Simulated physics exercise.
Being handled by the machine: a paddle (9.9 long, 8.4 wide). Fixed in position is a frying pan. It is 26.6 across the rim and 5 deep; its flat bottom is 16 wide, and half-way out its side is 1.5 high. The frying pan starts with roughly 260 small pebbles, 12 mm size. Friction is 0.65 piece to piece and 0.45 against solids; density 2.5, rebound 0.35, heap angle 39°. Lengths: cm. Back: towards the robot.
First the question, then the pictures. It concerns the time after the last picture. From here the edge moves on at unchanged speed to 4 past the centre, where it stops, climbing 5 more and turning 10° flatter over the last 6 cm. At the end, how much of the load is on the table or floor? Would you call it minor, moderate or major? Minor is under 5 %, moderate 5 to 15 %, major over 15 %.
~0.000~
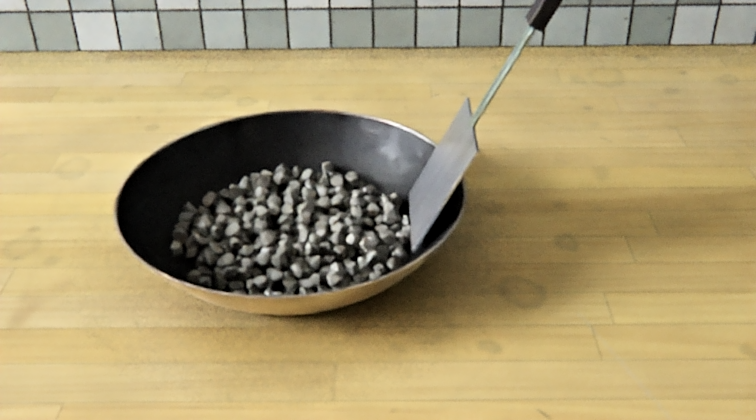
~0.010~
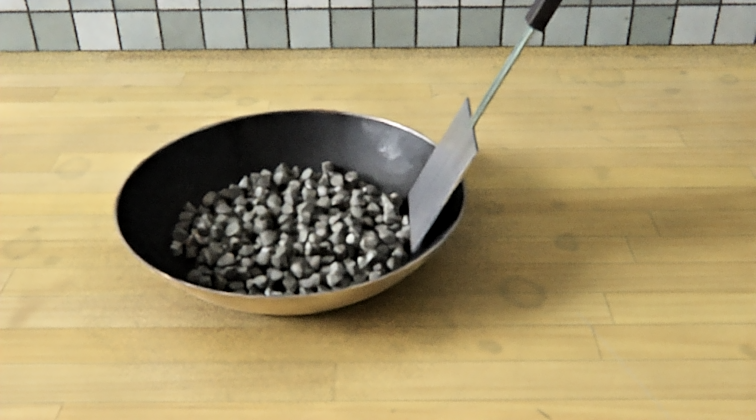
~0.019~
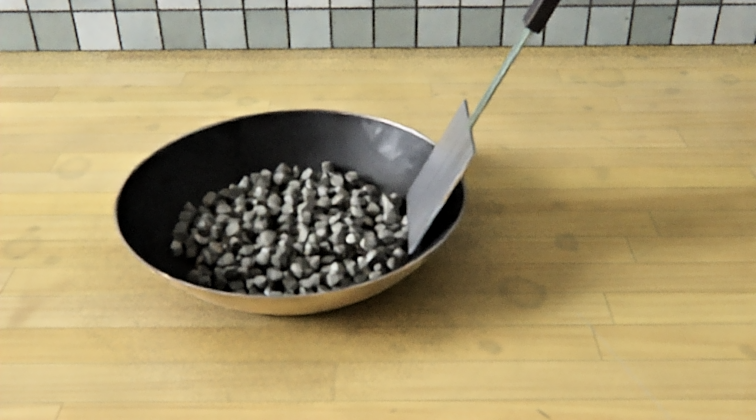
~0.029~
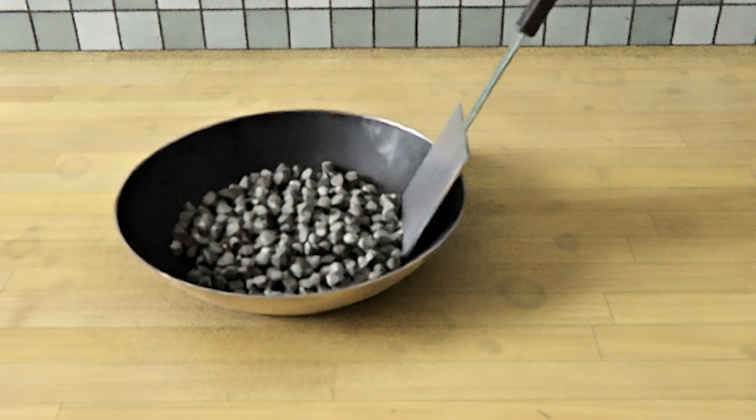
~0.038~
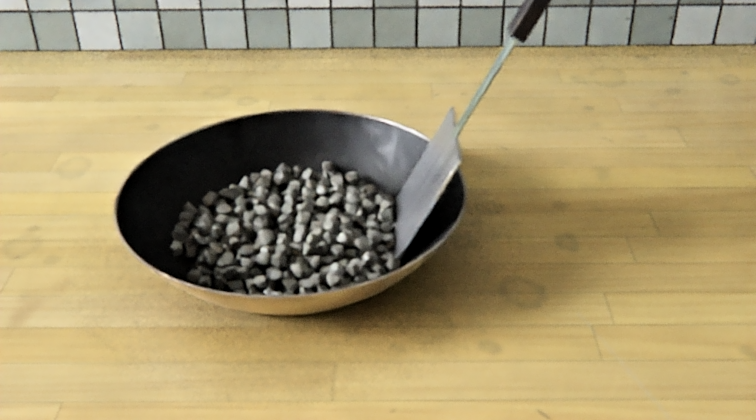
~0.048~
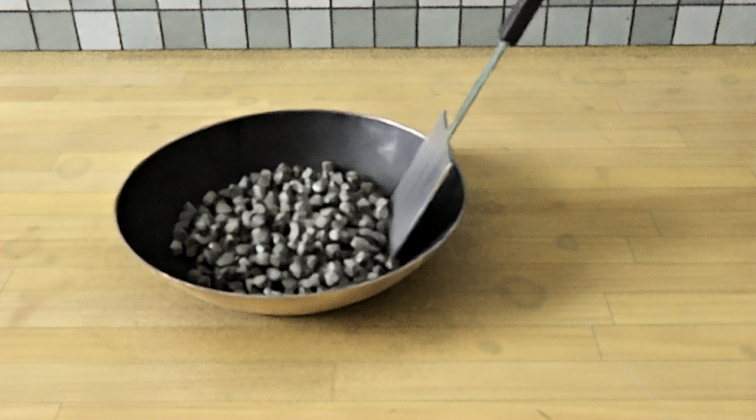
I would call it minor.
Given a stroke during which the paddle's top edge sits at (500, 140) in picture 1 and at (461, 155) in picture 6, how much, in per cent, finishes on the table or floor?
5 %.
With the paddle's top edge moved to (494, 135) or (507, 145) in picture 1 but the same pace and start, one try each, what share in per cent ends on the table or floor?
Some 0 per cent, then some 0 per cent.
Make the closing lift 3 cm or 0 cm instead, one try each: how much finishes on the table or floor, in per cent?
First try about 0 %, second try about 5 %.
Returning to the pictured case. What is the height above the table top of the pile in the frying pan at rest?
Close to 5.5 centimetres high.
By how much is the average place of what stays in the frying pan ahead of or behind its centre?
4.5 cm ahead.
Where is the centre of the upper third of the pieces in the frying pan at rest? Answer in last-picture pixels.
Centre: Roughly (186, 216).
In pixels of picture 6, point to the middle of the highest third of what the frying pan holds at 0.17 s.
It is centred close to (194, 214).
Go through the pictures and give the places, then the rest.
The first frame shows paddle top edge at (473, 123), sloping 63°; upper third of the load around (305, 224), from x 175 to 410, top at y 170; 265 in the frying pan.
The second frame shows paddle top edge at (473, 123), sloping 63°; upper third of the load around (305, 224), from x 175 to 410, top at y 170.
The third frame shows paddle top edge at (470, 125), sloping 63°; upper third of the load around (305, 224), from x 175 to 410, top at y 170.
The fourth frame shows paddle top edge at (464, 128), sloping 63°; upper third of the load around (305, 223), from x 175 to 405, top at y 170.
The fifth frame shows paddle top edge at (456, 132), sloping 63°; upper third of the load around (305, 222), from x 175 to 400, top at y 170.
The sixth frame shows paddle top edge at (448, 136), sloping 63°; upper third of the load around (304, 222), from x 175 to 415, top at y 170; 265 in the frying pan.
After 0.11 s, sloping 63°, highest piece 12 above the table; 263 in the frying pan, 2 on the blade or in flight.
After 0.17 s, sloping 59°, highest piece 19 above the table; 263 in the frying pan, 2 on the blade or in flight.
After 0.40 s, sloping 53°, highest piece 9 above the table; 261 in the frying pan, 2 on the table or floor, 2 on the blade or in flight.
After 1.45 s, sloping 53°, highest piece 5 above the table; 261 in the frying pan, 4 on the table or floor.
At rest, 261 in the frying pan, 4 on the table or floor. That is 2 % on the table or floor.
